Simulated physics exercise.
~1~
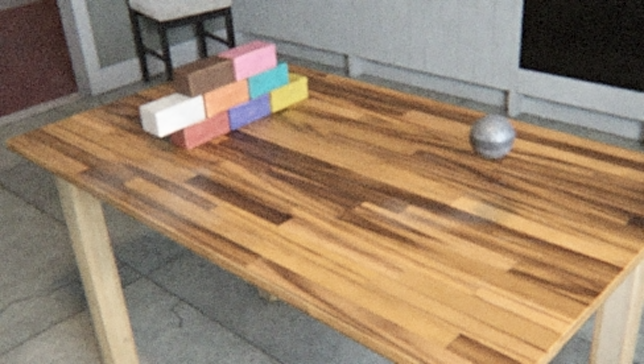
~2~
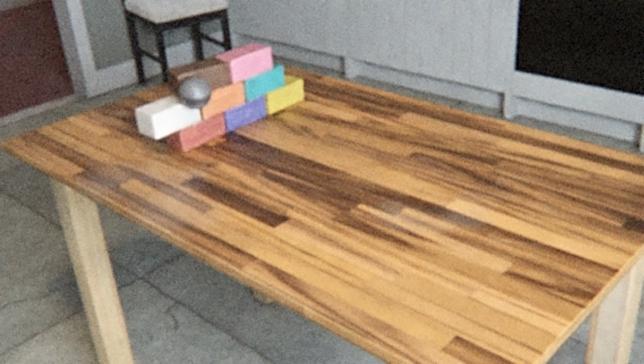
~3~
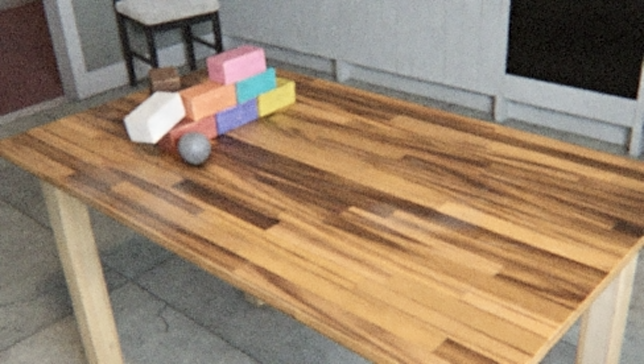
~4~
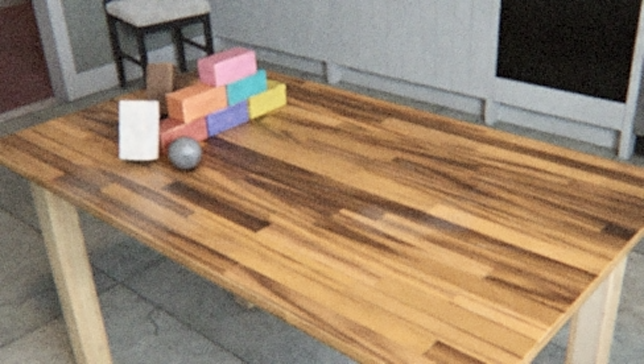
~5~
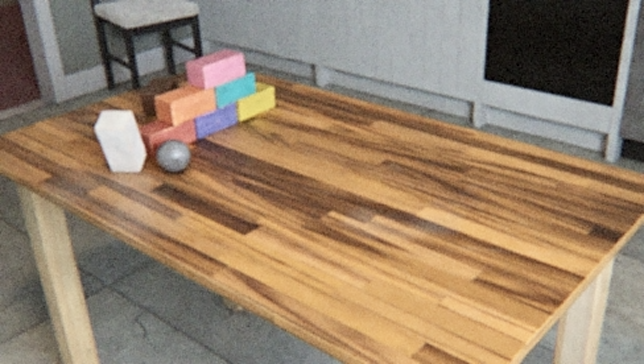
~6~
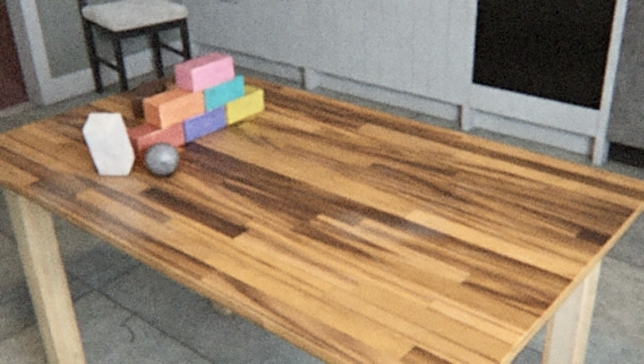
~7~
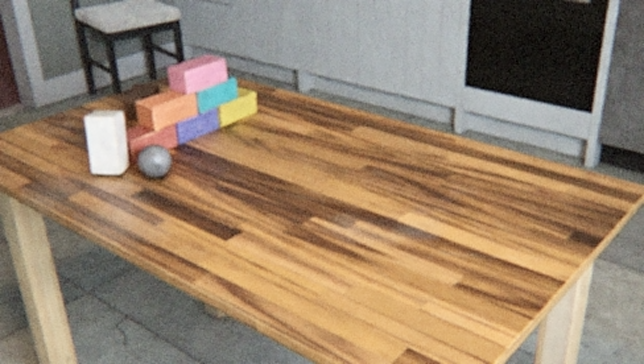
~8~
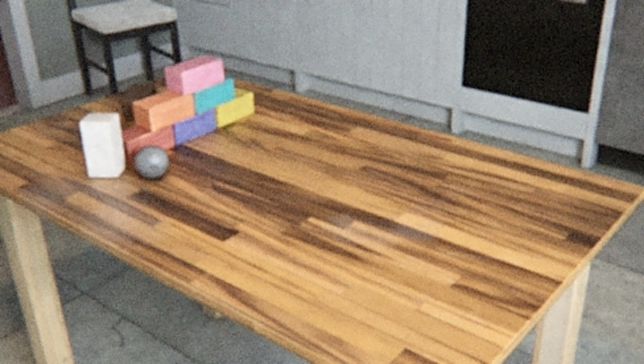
A grey ball hits stacked colored blocks, toppling the brown and white ones.
